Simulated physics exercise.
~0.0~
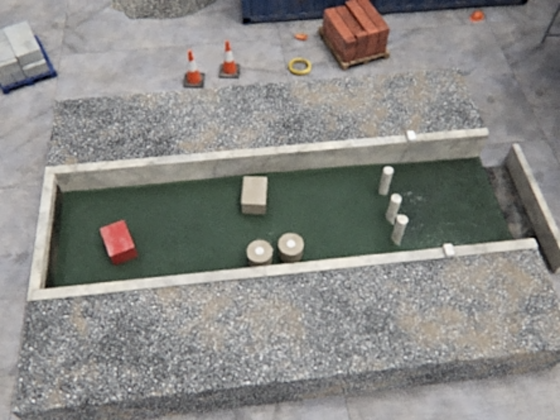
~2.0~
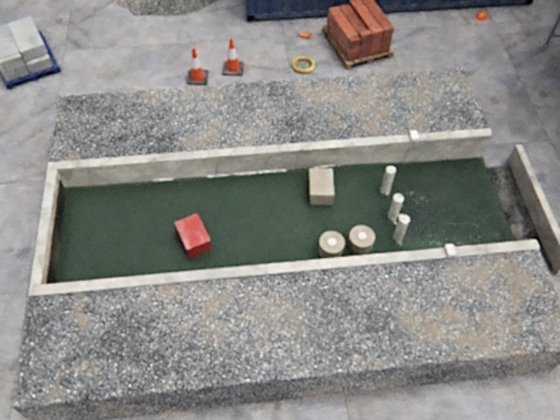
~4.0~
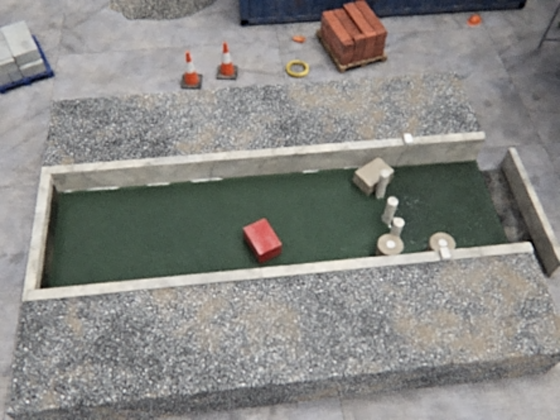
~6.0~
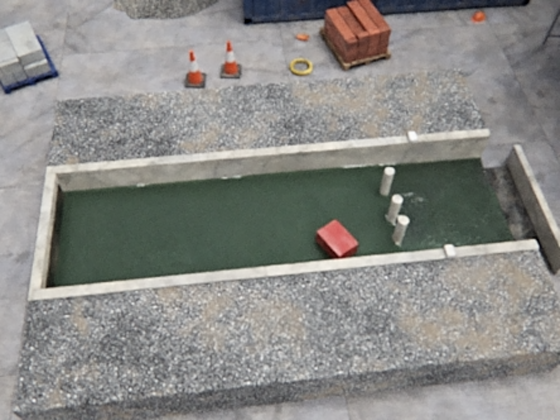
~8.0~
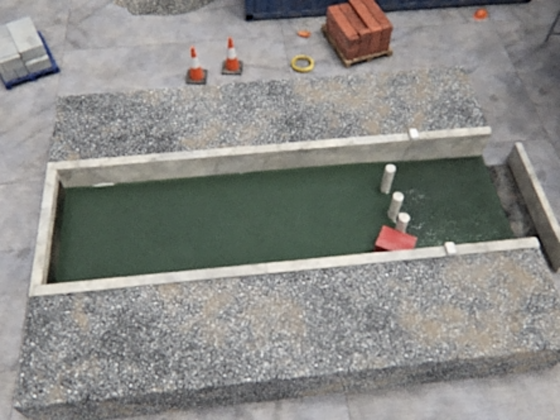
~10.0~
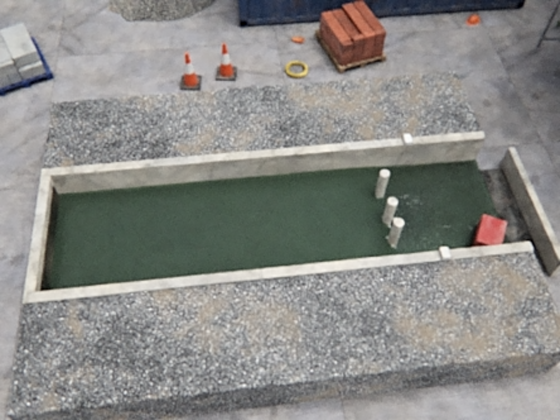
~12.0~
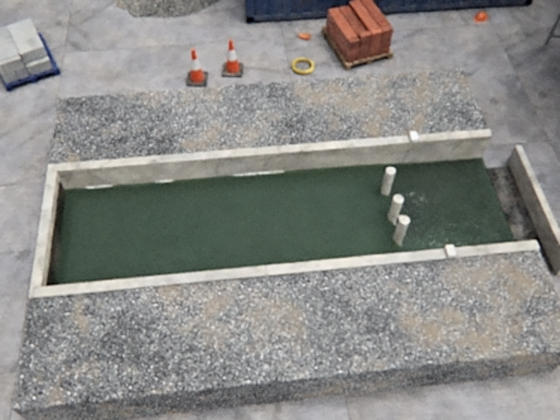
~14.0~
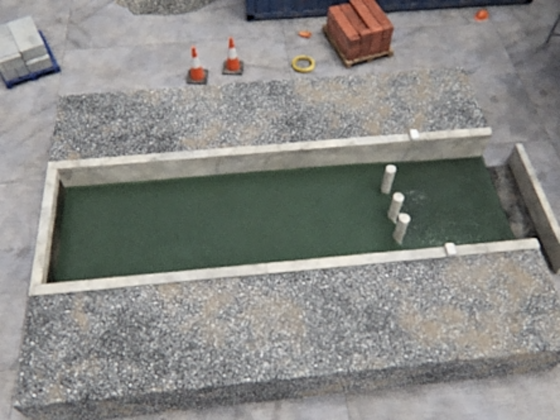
In a walled channel of green water, a red crate, a pale crate and two round tubs drifted right toward three white posts; the pale crate and tubs went out first, then the red crate passed the posts and left too, leaving the channel empty but for the posts.
